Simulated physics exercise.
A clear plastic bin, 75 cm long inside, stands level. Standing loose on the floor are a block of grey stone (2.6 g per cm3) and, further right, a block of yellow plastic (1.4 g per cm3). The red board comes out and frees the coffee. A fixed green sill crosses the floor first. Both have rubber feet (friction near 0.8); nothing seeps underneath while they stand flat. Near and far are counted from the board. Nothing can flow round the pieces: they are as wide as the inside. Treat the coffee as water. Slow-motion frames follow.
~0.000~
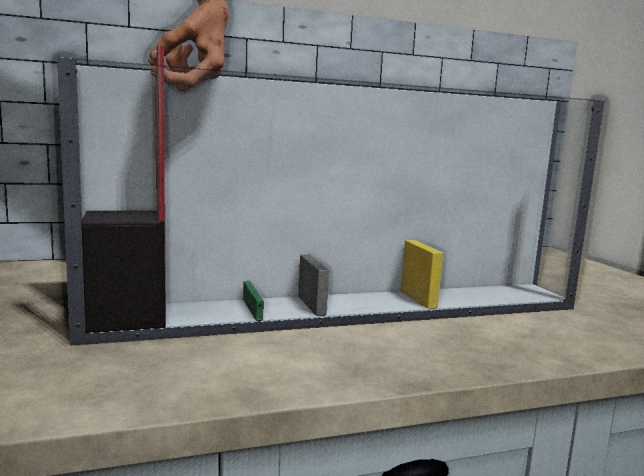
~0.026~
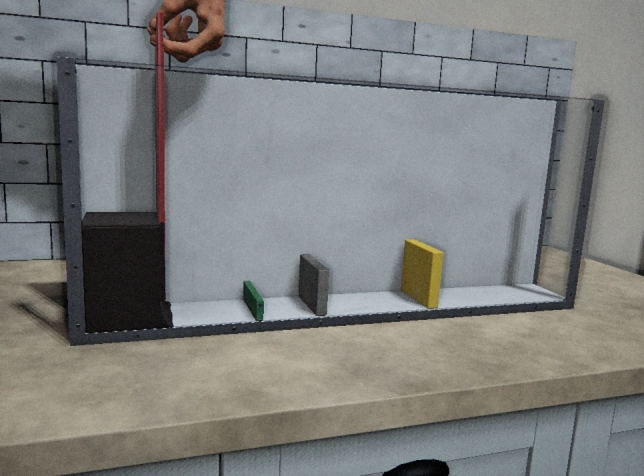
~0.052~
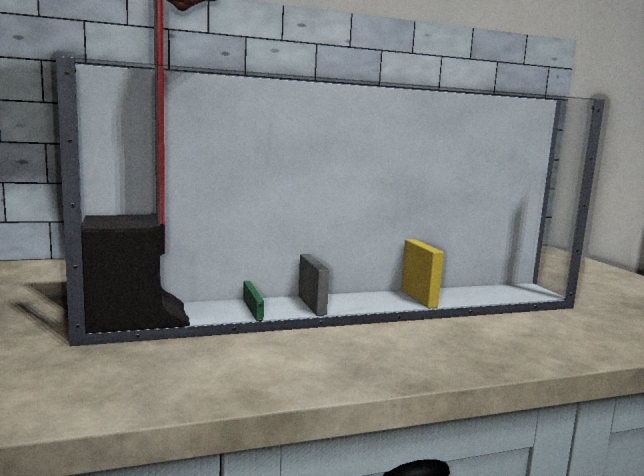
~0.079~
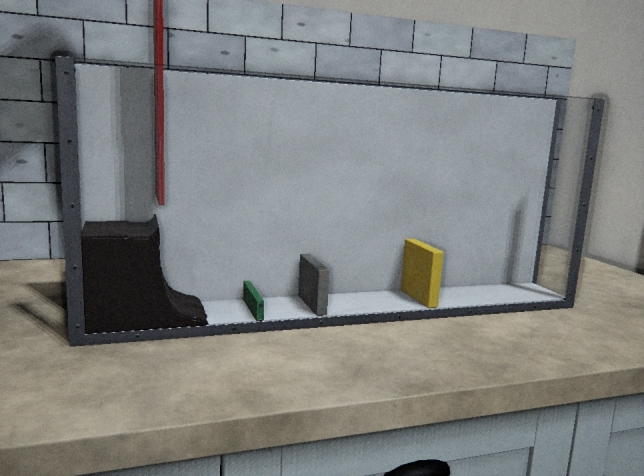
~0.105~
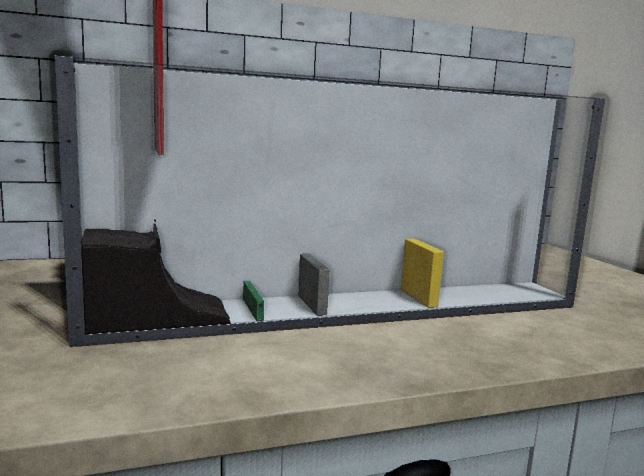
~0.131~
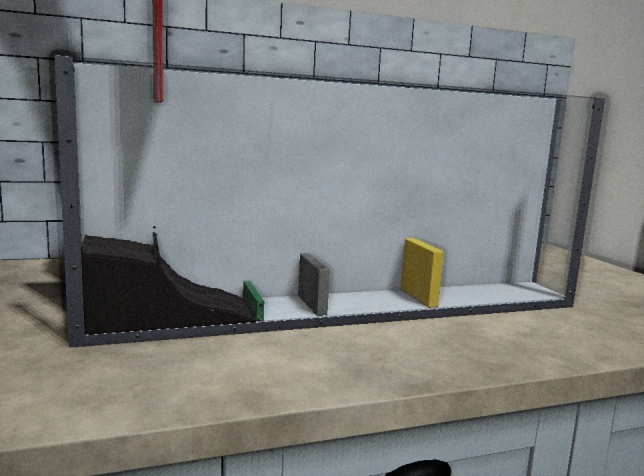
Dark liquid slumping rightward along a clear bin's floor to a small green block as a hand lifts a red board.
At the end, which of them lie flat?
Near one goes over; far one goes over.
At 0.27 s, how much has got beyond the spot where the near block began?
Some 2 per cent.
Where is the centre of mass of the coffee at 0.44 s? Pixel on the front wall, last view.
Around (256, 301).
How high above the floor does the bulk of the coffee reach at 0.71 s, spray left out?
About 3.5 cm.
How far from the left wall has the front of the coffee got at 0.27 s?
Roughly 32 cm out.
Then, 0.27 s in, the front has run 33 cm from the left wall, the near block is upright and the far block is upright.
Then, 0.44 s in, the near block leans 17° and the far block is upright.
Then, 0.71 s in, the near block lies flat and the far block lies flat.
Finally, the near block lies flat and the far block lies flat; 14 per cent of the coffee is past where the far block first stood.
